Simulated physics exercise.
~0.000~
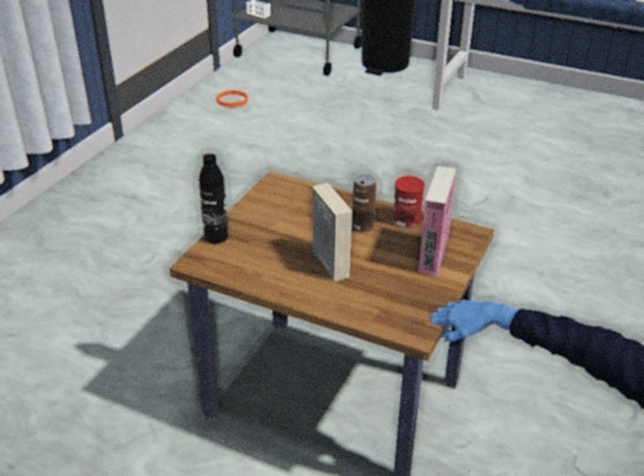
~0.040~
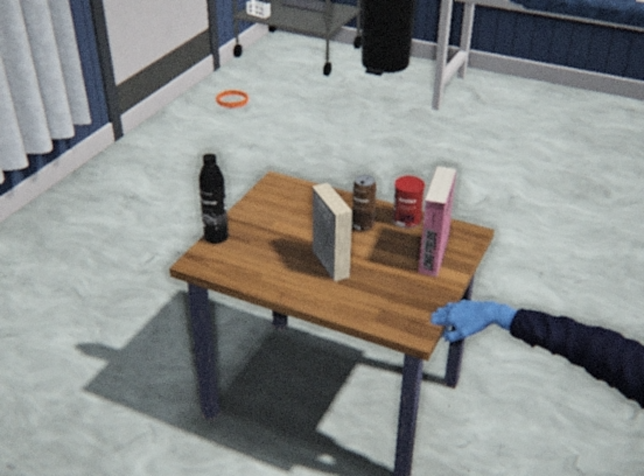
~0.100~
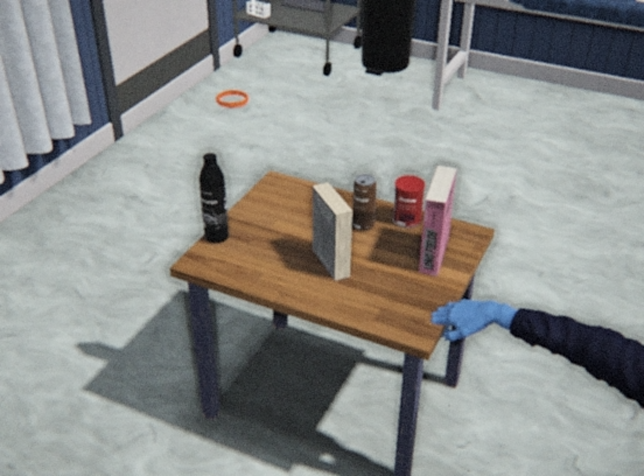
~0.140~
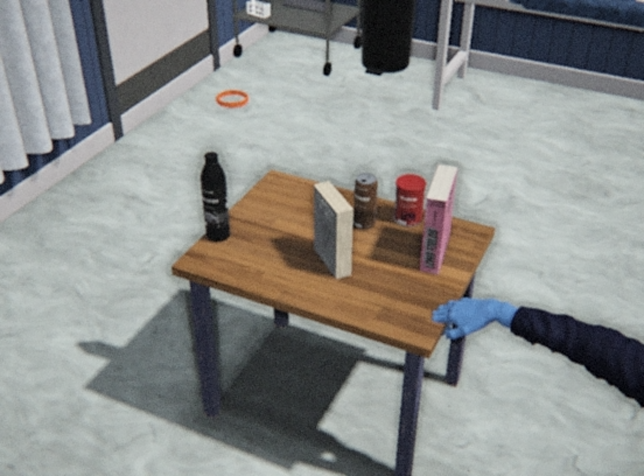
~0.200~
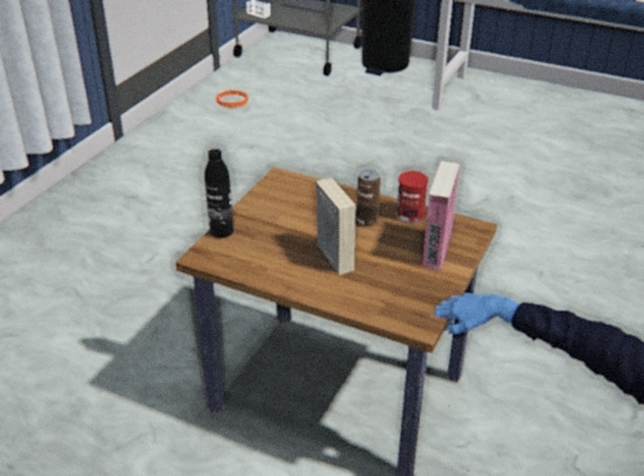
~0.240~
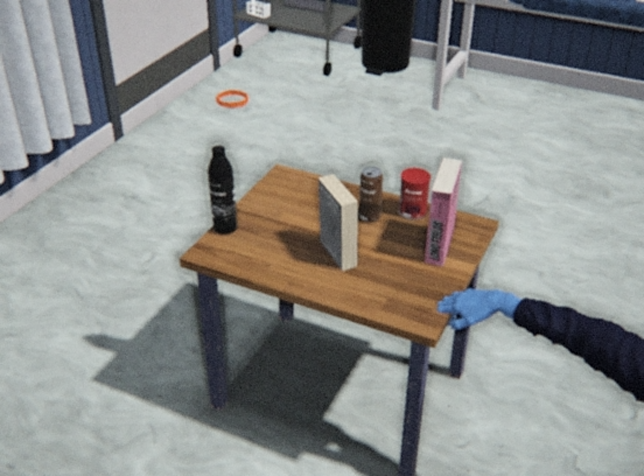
A blue-gloved hand gripping a wooden side table's corner, slowly shifting it slightly away with bottle, books and tins standing on top.
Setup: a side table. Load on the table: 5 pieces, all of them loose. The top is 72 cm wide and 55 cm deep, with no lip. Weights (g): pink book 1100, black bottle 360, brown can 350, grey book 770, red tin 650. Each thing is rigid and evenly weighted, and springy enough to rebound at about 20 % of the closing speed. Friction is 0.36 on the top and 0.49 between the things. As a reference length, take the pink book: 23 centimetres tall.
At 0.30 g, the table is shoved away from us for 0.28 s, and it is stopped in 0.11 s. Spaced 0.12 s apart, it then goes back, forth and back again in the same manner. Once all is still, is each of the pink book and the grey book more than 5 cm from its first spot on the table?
The pink book: No; the grey book: Yes.
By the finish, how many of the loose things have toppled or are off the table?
The answer is 3.
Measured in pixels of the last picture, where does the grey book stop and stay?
At about (382, 238).
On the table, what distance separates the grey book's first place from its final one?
Net distance near 18 cm.
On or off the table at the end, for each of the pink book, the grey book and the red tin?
Afterwards, the pink book stays on its support, the grey book stays on its support, and the red tin leaves its support.
Around 0.54 s, table 16 cm from its start; grey book at 21° to upright near (369, 195); pink book shifted 5 cm near (462, 183); black bottle at 35° to upright.
Around 0.94 s, red tin now off the table; grey book on its side near (386, 232); pink book shifted 4 cm near (443, 214).
Around 1.34 s, table 10 cm from its start; grey book on its side near (395, 220); black bottle on its side.
Around 1.94 s, table 1 cm from its start; grey book on its side near (389, 229); pink book shifted 5 cm near (445, 211); black bottle on its side.
Finally (2.7 s), off the table, red tin; on their side or leaning hard on the table, black bottle and grey book; the other 2 still in place (within 5 cm). Final places as that camera would see them, pink book near (439, 220), grey book near (382, 238).
